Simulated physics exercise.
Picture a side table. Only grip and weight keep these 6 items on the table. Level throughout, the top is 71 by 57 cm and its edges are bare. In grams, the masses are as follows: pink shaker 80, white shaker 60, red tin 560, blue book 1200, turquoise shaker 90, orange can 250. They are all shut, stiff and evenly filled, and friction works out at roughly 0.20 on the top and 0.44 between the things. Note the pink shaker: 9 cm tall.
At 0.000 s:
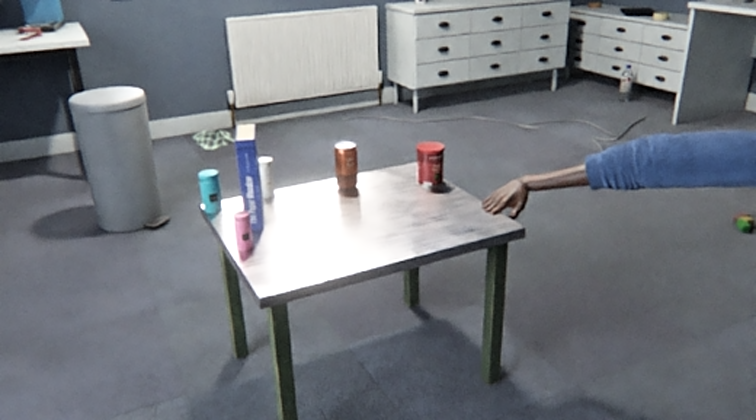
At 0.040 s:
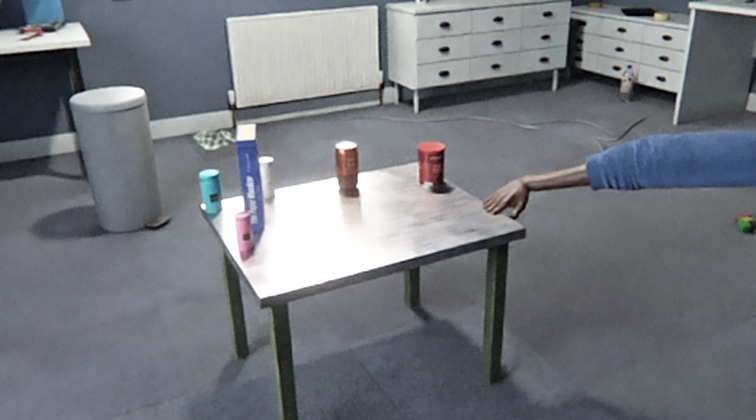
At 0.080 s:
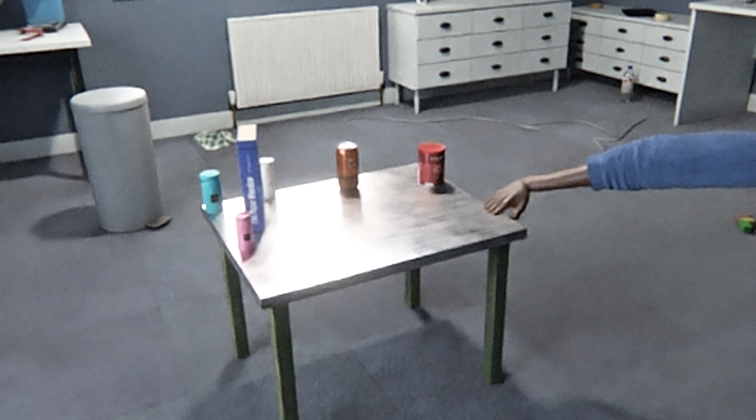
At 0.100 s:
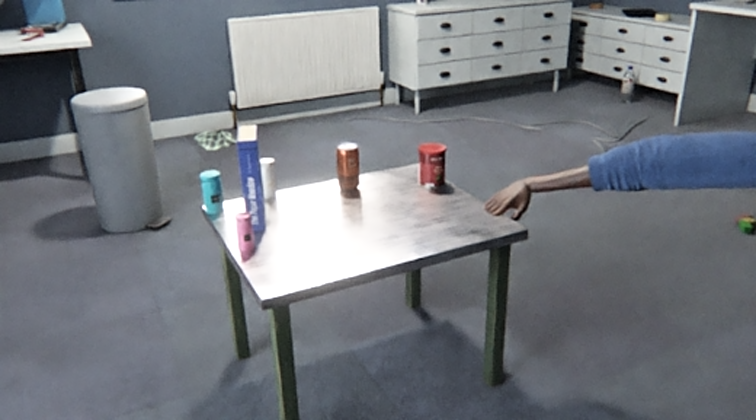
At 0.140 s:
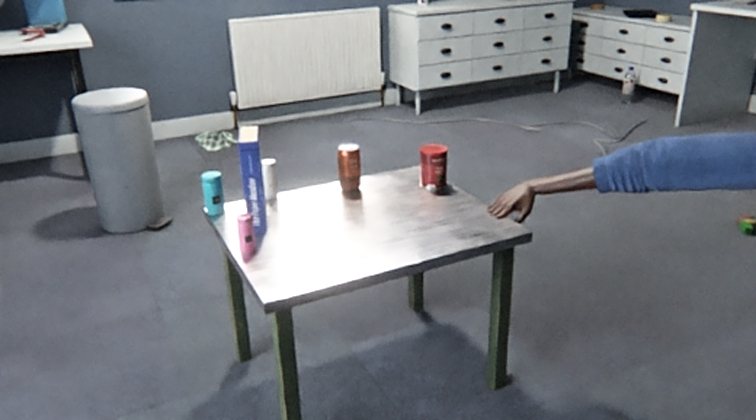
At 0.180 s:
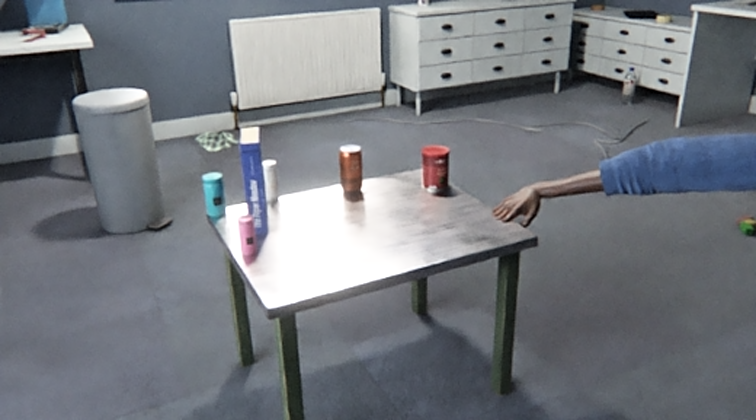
At first, a hand rests on the right corner of a side table holding a blue book, a red tin, an orange can and pink, white and turquoise shakers, all still. Then the arm draws the table slightly to the right, and the items shift only a little, all staying upright.
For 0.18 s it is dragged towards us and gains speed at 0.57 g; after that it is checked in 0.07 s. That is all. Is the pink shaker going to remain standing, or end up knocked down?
The result: No fall.
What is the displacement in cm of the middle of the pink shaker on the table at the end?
It ends up around 3 cm from its start.
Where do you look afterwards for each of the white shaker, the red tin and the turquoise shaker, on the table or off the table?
Well, the white shaker does come off, the red tin does not come off, and the turquoise shaker does come off.
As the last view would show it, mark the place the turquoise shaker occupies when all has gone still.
It comes to rest somewhere around (233, 347).
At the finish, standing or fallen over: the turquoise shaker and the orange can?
Well, the turquoise shaker tumbles down, and the orange can holds steady.
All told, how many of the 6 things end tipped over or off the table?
Altogether, 2.
After 0.28 s, table along by 12 cm; white shaker and turquoise shaker now off the table; pink shaker slid 7 cm near (251, 240); orange can slid 7 cm.
After 0.38 s, table along by 13 cm; pink shaker slid 5 cm near (255, 245); red tin slid 5 cm; orange can slid 5 cm.
After 0.58 s, table along by 13 cm; pink shaker slid 3 cm near (257, 248); red tin slid 3 cm; orange can slid 3 cm.
At rest (1.0 s), off the table and tipped over, turquoise shaker; off the table but upright, white shaker; the other 4 in place, give or take 5 cm. In the last view, pink shaker near (257, 248).
